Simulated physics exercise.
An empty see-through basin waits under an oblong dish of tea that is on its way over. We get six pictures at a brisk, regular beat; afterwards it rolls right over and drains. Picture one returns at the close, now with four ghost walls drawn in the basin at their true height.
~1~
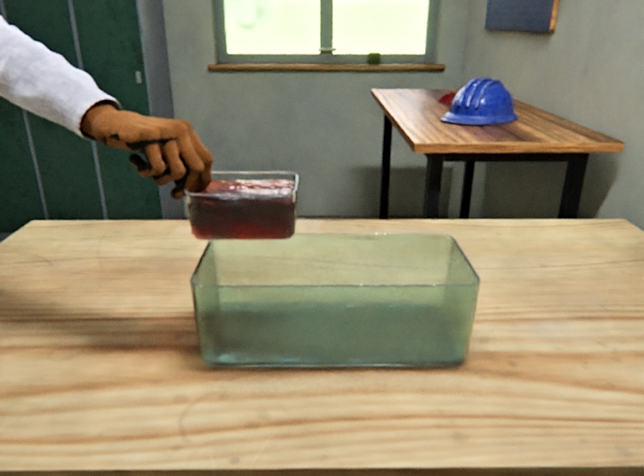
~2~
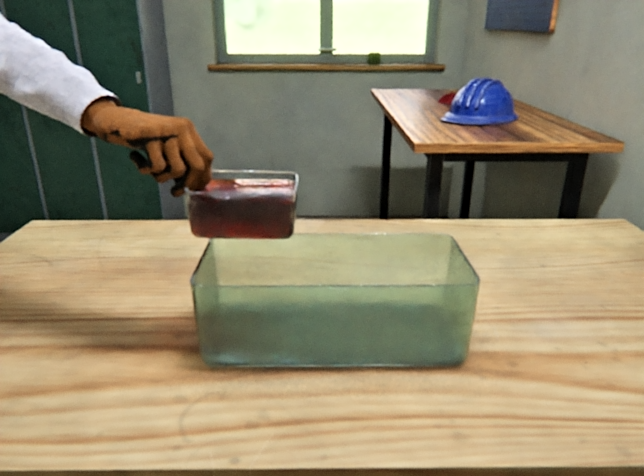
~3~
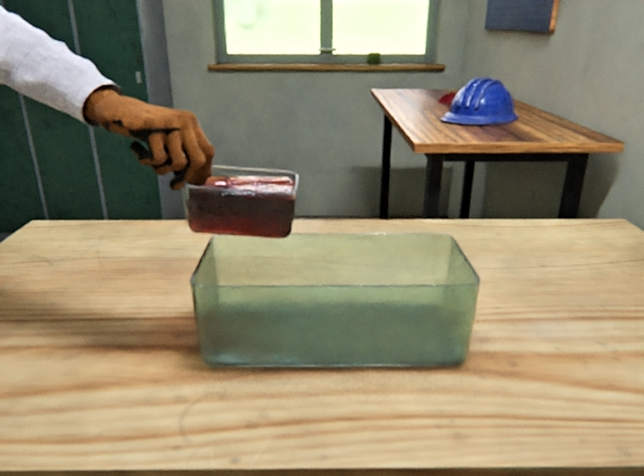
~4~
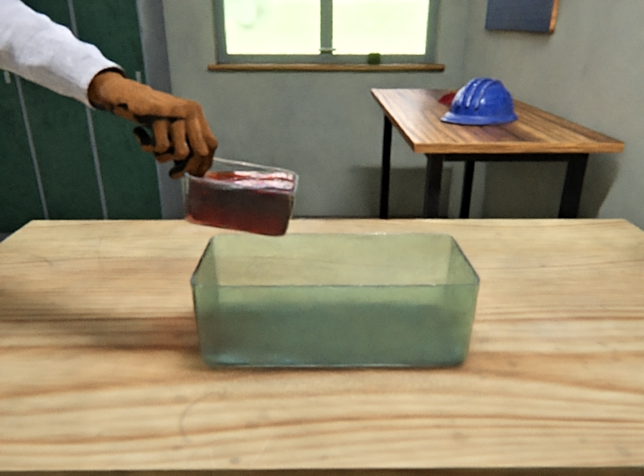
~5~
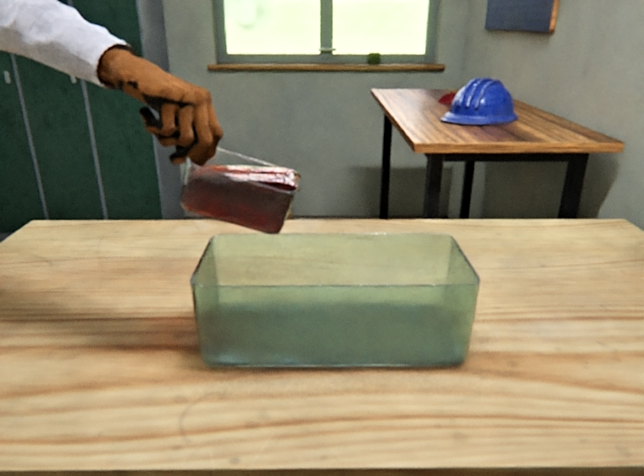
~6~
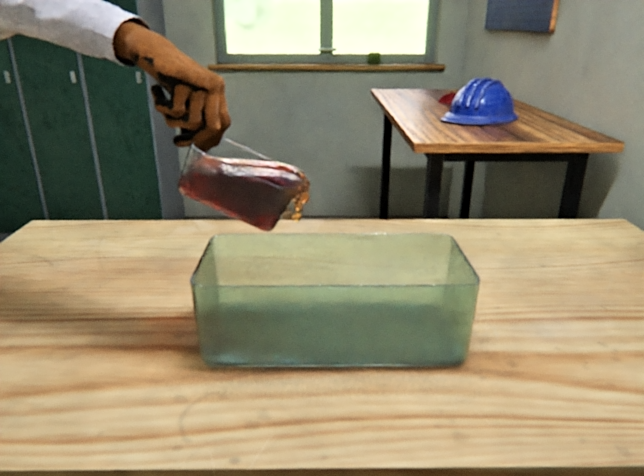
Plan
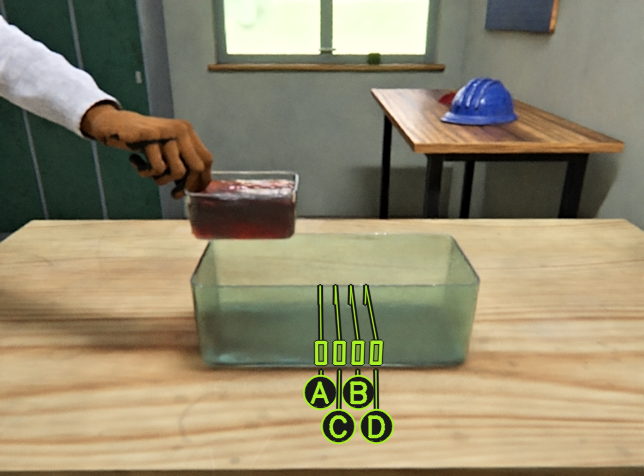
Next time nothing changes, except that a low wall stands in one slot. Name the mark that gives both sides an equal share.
Go for D.
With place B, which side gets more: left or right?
More ends on the right.
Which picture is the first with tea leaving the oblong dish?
In picture 5.
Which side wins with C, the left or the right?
The right side.
On the marked copy, A at (321, 370); B at (357, 370); C at (339, 370); D at (375, 370).
If A is chosen, about 6 % ends left of the wall and 92 % right of it.
If B is chosen, about 27 % ends left of the wall and 72 % right of it.
If C is chosen, about 11 % ends left of the wall and 88 % right of it.
If D is chosen, about 49 % ends left of the wall and 50 % right of it.
